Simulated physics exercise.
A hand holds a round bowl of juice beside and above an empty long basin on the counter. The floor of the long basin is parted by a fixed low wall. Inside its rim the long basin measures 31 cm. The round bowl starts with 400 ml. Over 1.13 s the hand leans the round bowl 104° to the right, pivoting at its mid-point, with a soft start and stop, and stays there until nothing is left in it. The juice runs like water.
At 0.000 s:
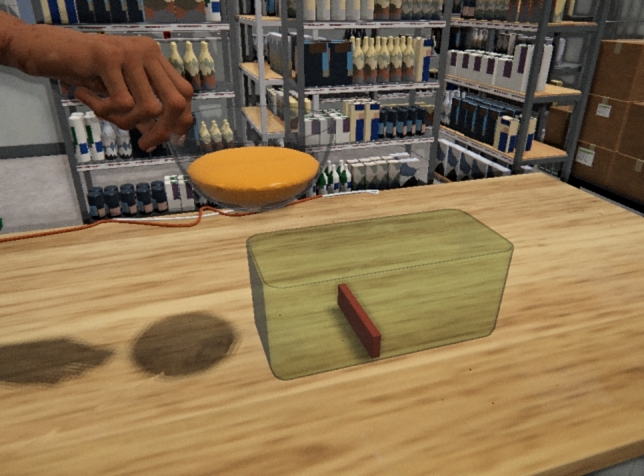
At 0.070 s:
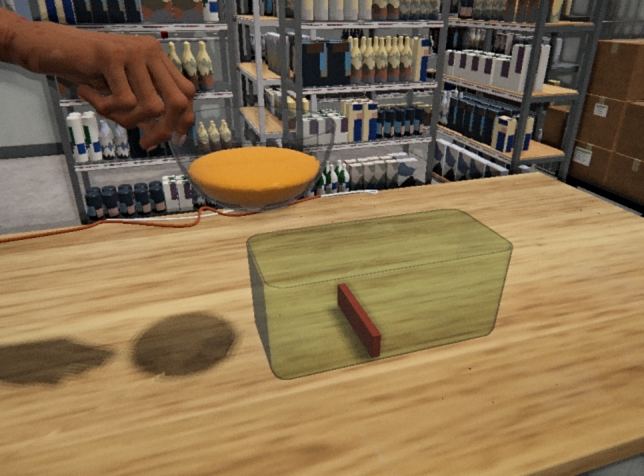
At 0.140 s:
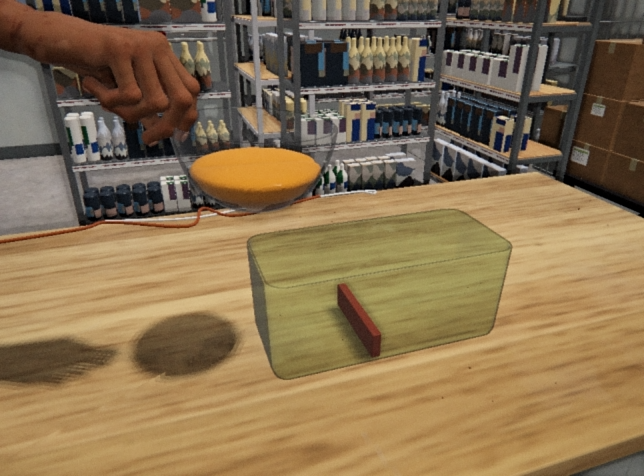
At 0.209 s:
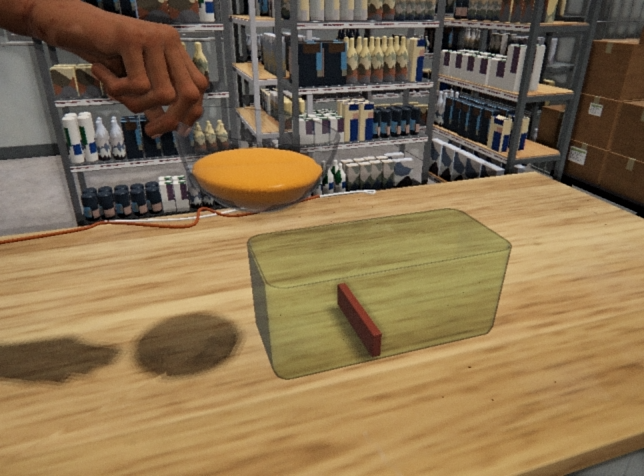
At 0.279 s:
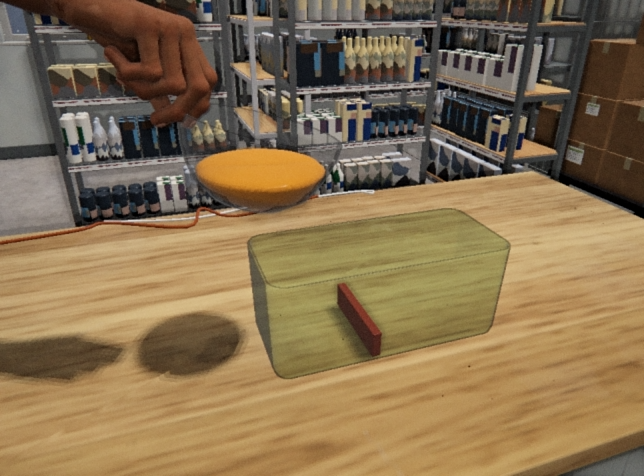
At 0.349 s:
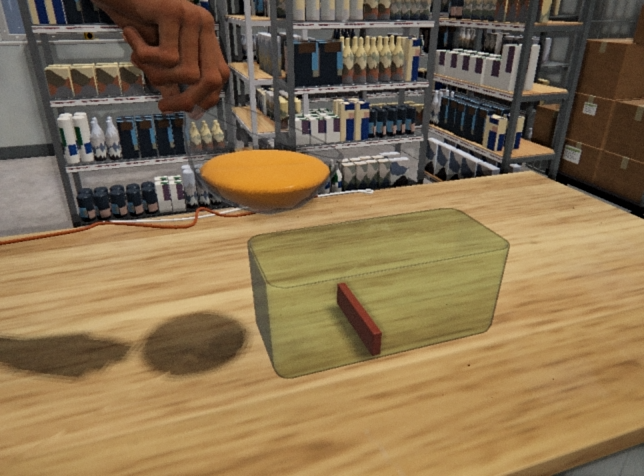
To begin with, a hand holds a clear round bowl of orange juice nearly level above a wooden counter, beside an empty see-through long basin with a red wall inside. The hand then gradually leans the bowl to the right, slowly at first and then more clearly, while the basin stays still.
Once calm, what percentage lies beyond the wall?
Roughly 40 per cent is past the wall.
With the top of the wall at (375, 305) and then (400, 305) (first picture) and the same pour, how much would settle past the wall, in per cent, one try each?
First 10, then 10 per cent.
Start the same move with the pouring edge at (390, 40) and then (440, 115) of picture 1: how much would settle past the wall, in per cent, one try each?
In turn about 90 and 95 per cent.
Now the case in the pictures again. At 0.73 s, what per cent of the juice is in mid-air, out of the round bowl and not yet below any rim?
About 30 per cent.
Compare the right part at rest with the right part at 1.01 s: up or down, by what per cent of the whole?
It goes up by about 1.
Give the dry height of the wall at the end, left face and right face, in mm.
Left about 18 mm, right about 26 mm.
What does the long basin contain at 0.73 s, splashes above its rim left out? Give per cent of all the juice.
Near 22 in a hundred.
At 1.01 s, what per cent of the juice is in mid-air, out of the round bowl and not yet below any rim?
Near 5 in a hundred.
Then, 0.73 s in, the tilt is 75° and 49 per cent is still to pour, 10 is left of the wall and 12 right of it.
Then, 1.01 s in, the tilt is 101° and 1 per cent is still to pour, 54 is left of the wall and 39 right of it.
Then, 1.31 s in, the tilt is 104° and 0 per cent is still to pour, 59 is left of the wall and 40 right of it.
Then, 1.63 s in, the tilt is 104° and 0 per cent is still to pour, 59 is left of the wall and 40 right of it.
Finally, 59 per cent lies left of the wall, 40 right of it and 0 outside.
